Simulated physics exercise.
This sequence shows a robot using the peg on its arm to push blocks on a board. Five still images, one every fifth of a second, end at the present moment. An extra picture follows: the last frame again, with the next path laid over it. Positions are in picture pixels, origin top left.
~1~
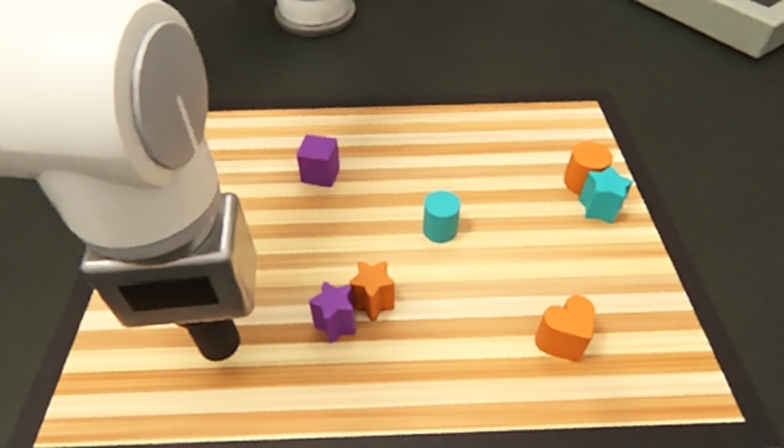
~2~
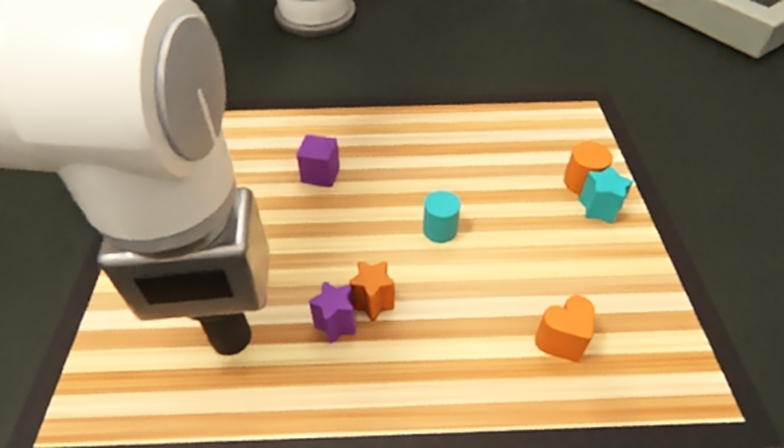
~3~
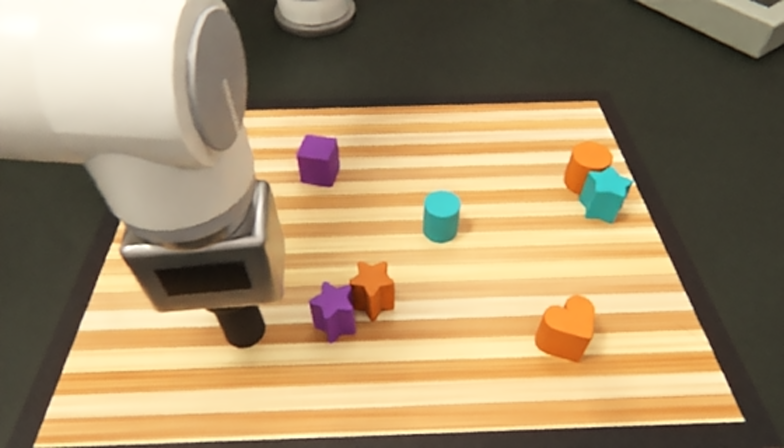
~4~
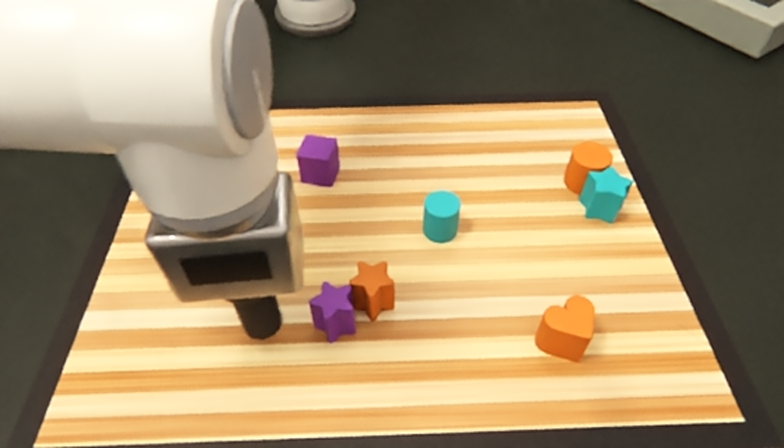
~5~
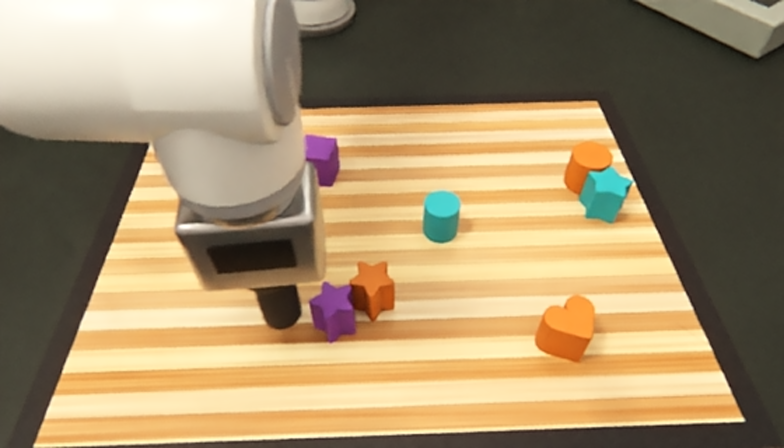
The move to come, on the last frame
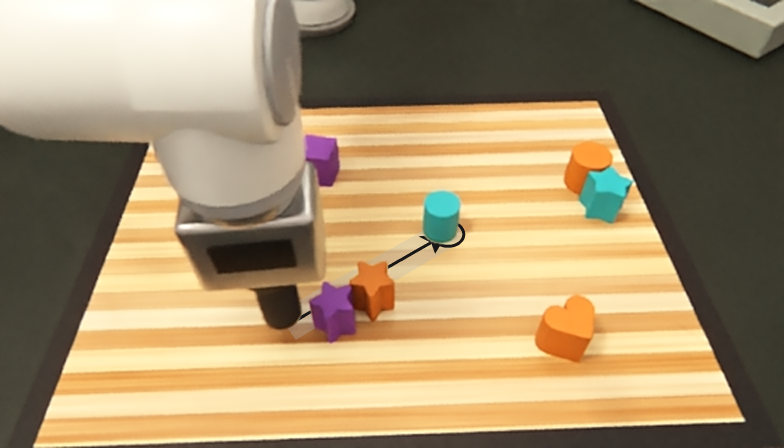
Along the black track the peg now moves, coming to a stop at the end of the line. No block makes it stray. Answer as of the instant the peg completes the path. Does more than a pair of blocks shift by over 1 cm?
That would be a yes.
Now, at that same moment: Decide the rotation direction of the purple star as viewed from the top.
It turns clockwise.
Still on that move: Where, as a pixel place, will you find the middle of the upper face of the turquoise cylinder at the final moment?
Its top centre is at about (466, 184).
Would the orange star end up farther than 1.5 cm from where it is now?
Yes - that is the case.
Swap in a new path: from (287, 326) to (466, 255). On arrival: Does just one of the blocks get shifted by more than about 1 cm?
No, I don't think so.
The line goes in a line from (287, 326) to (447, 233).
The first path, step by step. One third of the way, peg at (344, 278); purple star at (350, 295), turned 40° clockwise; orange star at (382, 275), turned 15° anticlockwise.
Two thirds of the way, peg at (399, 247); purple star at (350, 295), turned 40° clockwise; orange star at (397, 268), turned 55° clockwise.
At the end, peg at (449, 219); purple star at (350, 295), turned 40° clockwise; orange star at (397, 268), turned 55° clockwise; turquoise cylinder at (466, 184).
